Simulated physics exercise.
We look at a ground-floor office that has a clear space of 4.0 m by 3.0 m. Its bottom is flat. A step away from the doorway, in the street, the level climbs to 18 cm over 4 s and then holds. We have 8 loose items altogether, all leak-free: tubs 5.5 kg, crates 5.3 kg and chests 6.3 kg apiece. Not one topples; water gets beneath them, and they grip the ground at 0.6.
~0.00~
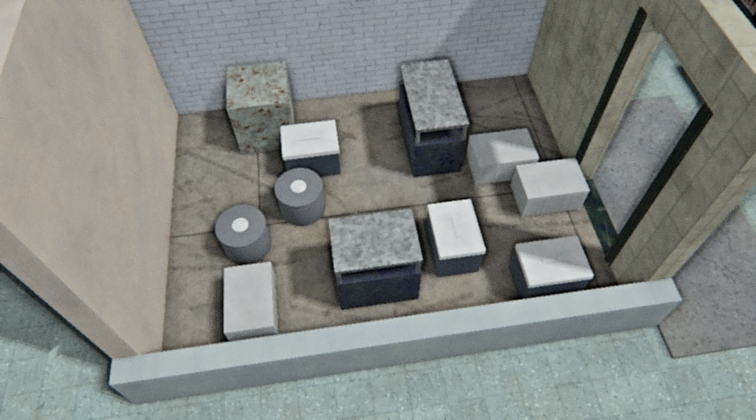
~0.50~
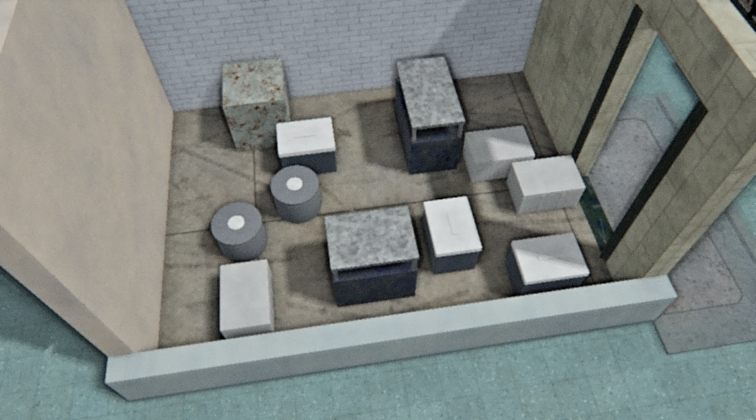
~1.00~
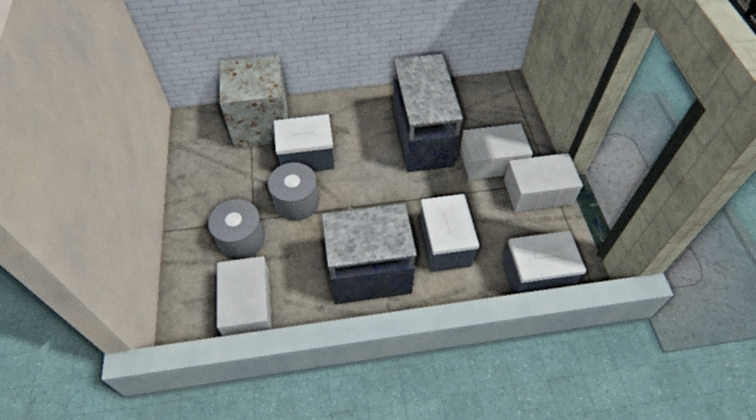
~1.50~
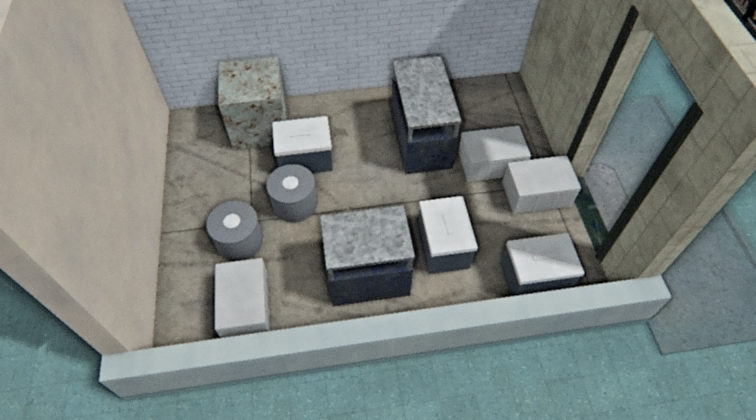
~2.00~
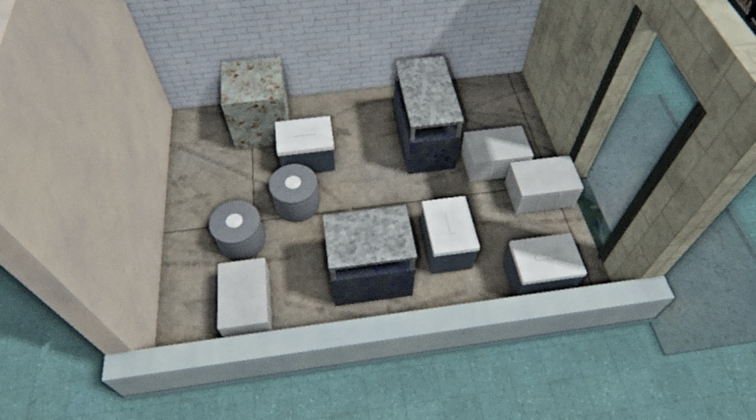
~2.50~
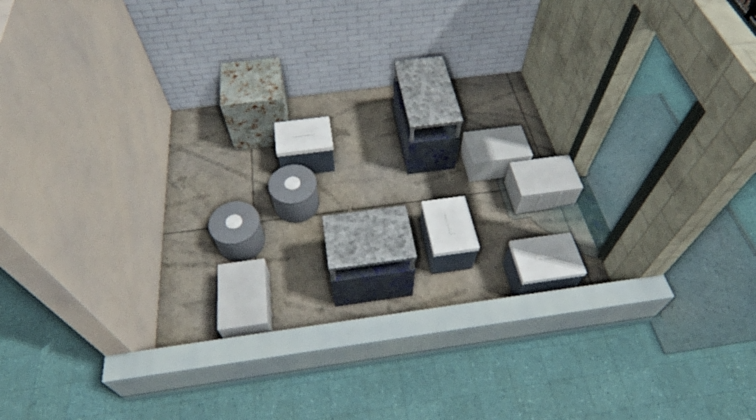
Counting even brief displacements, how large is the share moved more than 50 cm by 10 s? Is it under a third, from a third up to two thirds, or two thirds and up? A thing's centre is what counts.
The portion should come out equal to or over two thirds.
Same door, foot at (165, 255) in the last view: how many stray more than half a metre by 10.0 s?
You'd get 6 in that case.
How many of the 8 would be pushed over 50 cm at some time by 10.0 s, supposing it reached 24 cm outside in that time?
Then the count would be 7.
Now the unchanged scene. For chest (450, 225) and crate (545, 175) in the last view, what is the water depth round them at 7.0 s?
Depth approx. 4 cm / 5 cm.
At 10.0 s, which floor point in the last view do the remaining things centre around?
Near (270, 198).
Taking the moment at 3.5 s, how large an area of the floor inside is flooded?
Close to 1.5 m2, I'd say.
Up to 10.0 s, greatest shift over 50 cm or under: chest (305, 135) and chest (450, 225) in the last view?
Taking them in turn, I'd say smaller and greater.
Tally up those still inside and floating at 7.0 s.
At that point I count 4.
After 3.5 s 0 of 8 are over 50 cm from their spots; 0 afloat.
After 4.5 s 1 of 8 are over 50 cm from their spots; 1 afloat.
After 7.0 s 5 of 8 are over 50 cm from their spots; 4 afloat.
After 10.0 s 5 of 8 are over 50 cm from their spots, and 6 have been at some point; 8 afloat.
